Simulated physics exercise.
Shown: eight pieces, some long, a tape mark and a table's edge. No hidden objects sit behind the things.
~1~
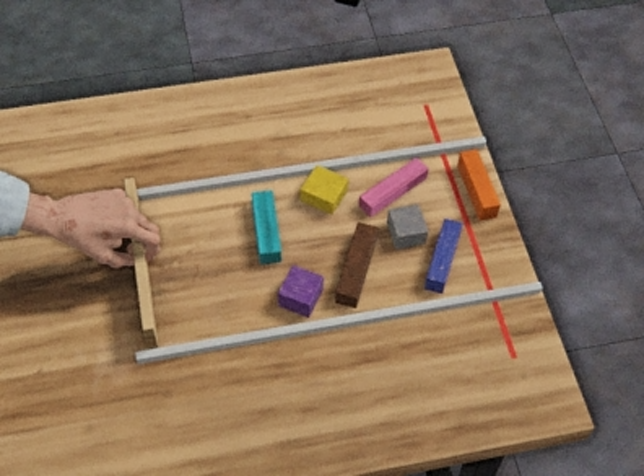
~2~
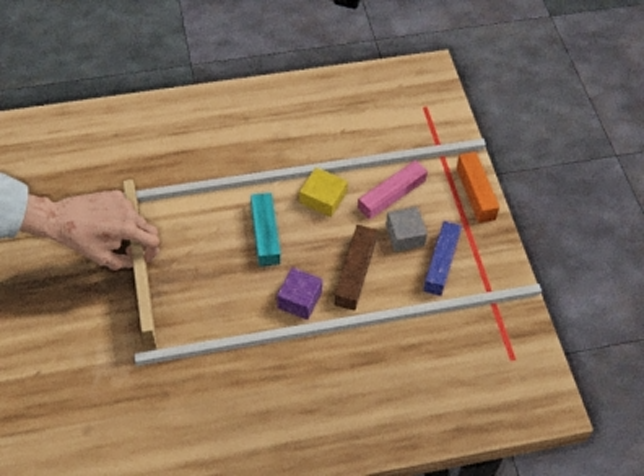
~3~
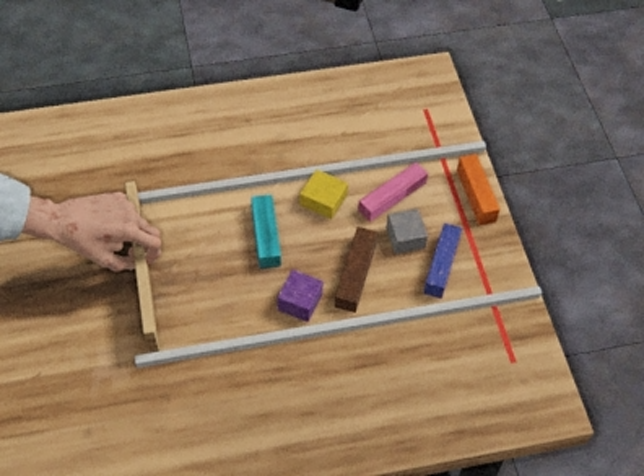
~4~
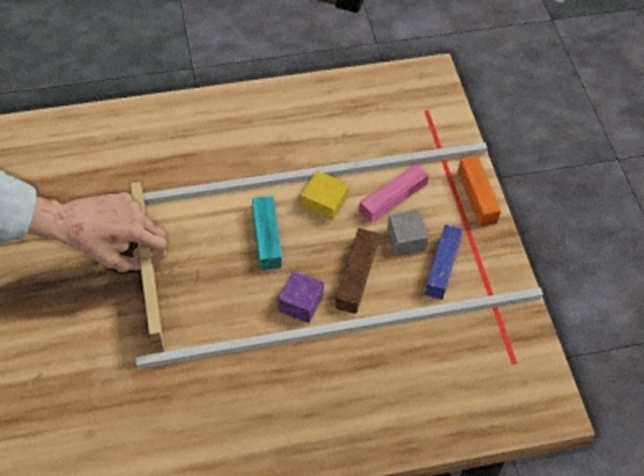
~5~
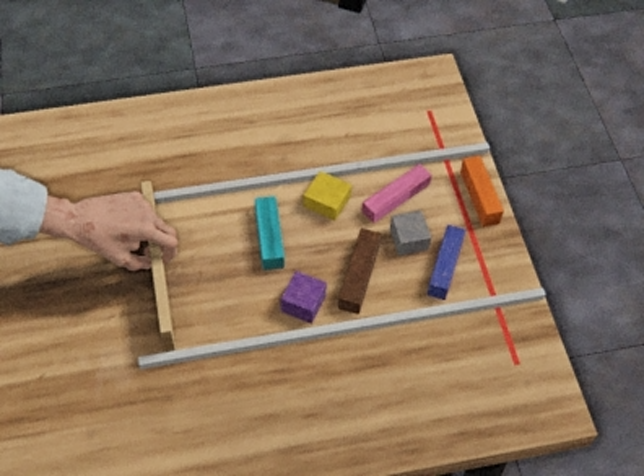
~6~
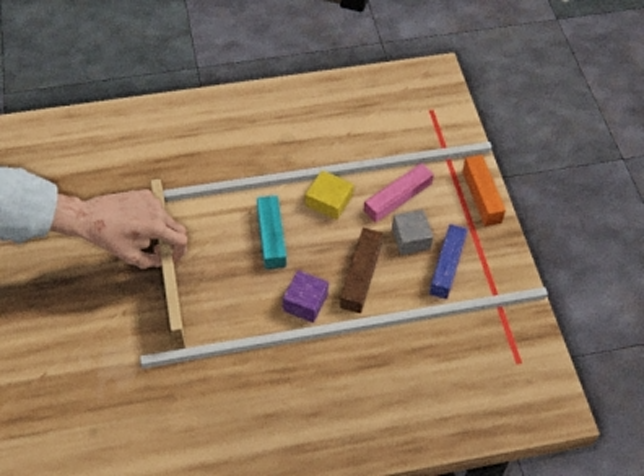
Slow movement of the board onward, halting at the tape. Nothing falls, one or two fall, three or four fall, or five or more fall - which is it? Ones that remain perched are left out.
Three or four fall.
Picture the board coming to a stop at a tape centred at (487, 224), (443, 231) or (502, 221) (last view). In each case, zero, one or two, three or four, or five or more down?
Result per tape, as listed: Five or more; either one or two; 5 or more.
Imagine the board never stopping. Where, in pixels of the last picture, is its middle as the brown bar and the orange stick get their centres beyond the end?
Estimated middle: (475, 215), and (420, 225) for the other.
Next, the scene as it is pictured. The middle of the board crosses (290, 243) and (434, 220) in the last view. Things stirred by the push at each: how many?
First 2, then 8.
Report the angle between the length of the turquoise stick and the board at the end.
The angle is about 0 degrees.
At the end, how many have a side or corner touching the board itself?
2.
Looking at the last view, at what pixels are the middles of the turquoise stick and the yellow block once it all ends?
Taking them in turn, first comes (475, 199), then (496, 168).
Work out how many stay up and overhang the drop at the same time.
In total, 2 of them.
Early on, none off yet; orange stick at rest near (484, 190); blue bar at rest near (449, 261); grey block at rest near (412, 232).
A while later, none off yet; orange stick at rest near (484, 190); blue bar travelled a little near (474, 260); grey block travelled about its own width near (451, 229).
Finally, the number that fall off is three or four; lost, pink stick, grey block, blue bar and orange stick.
